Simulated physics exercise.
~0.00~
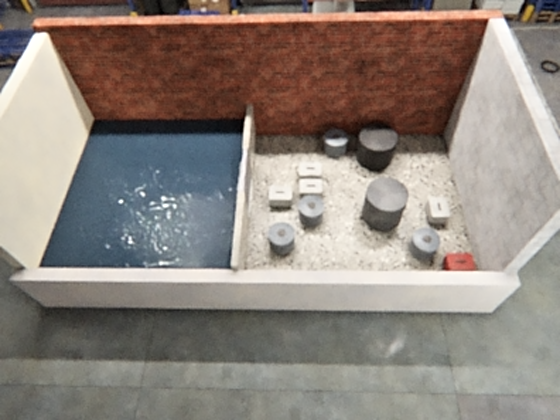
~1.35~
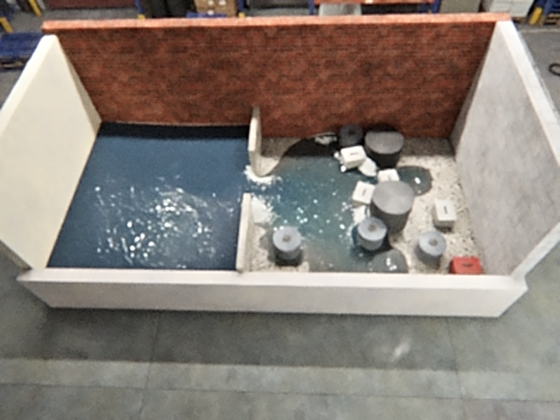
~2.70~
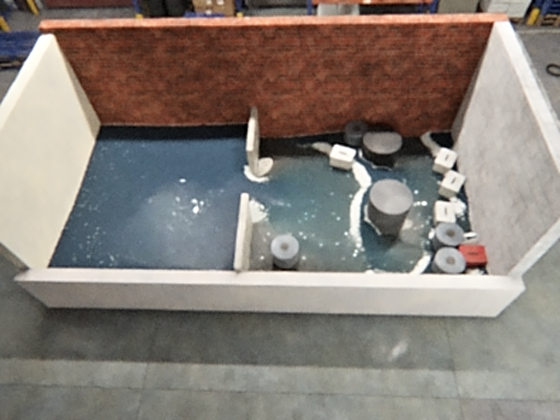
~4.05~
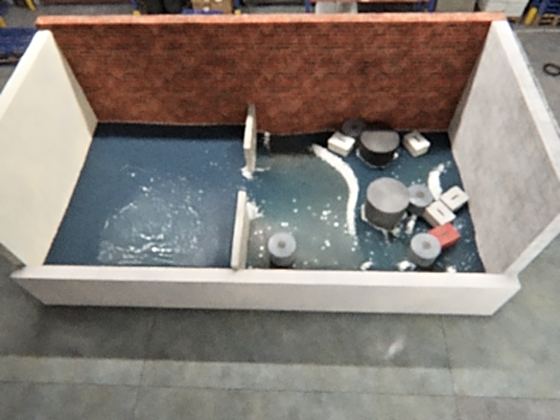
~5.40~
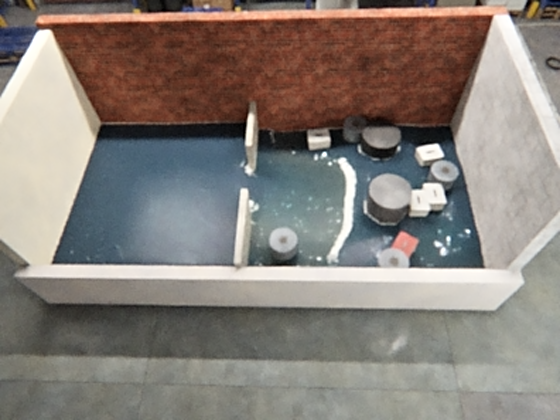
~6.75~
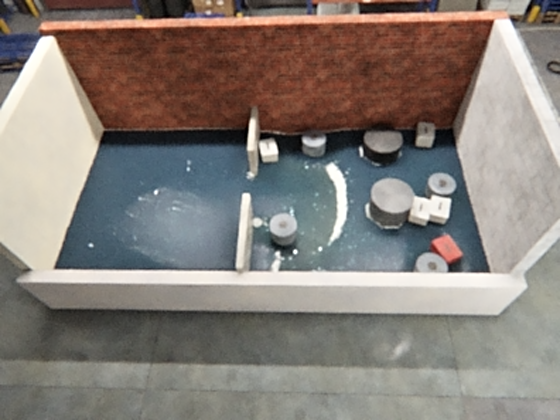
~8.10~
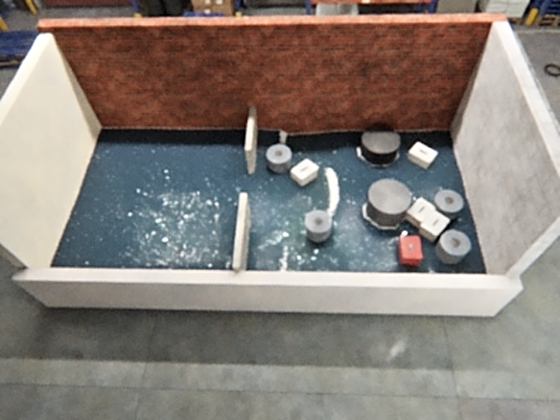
Water surges through a gap into the dry right room, leaving tubs and totes afloat.
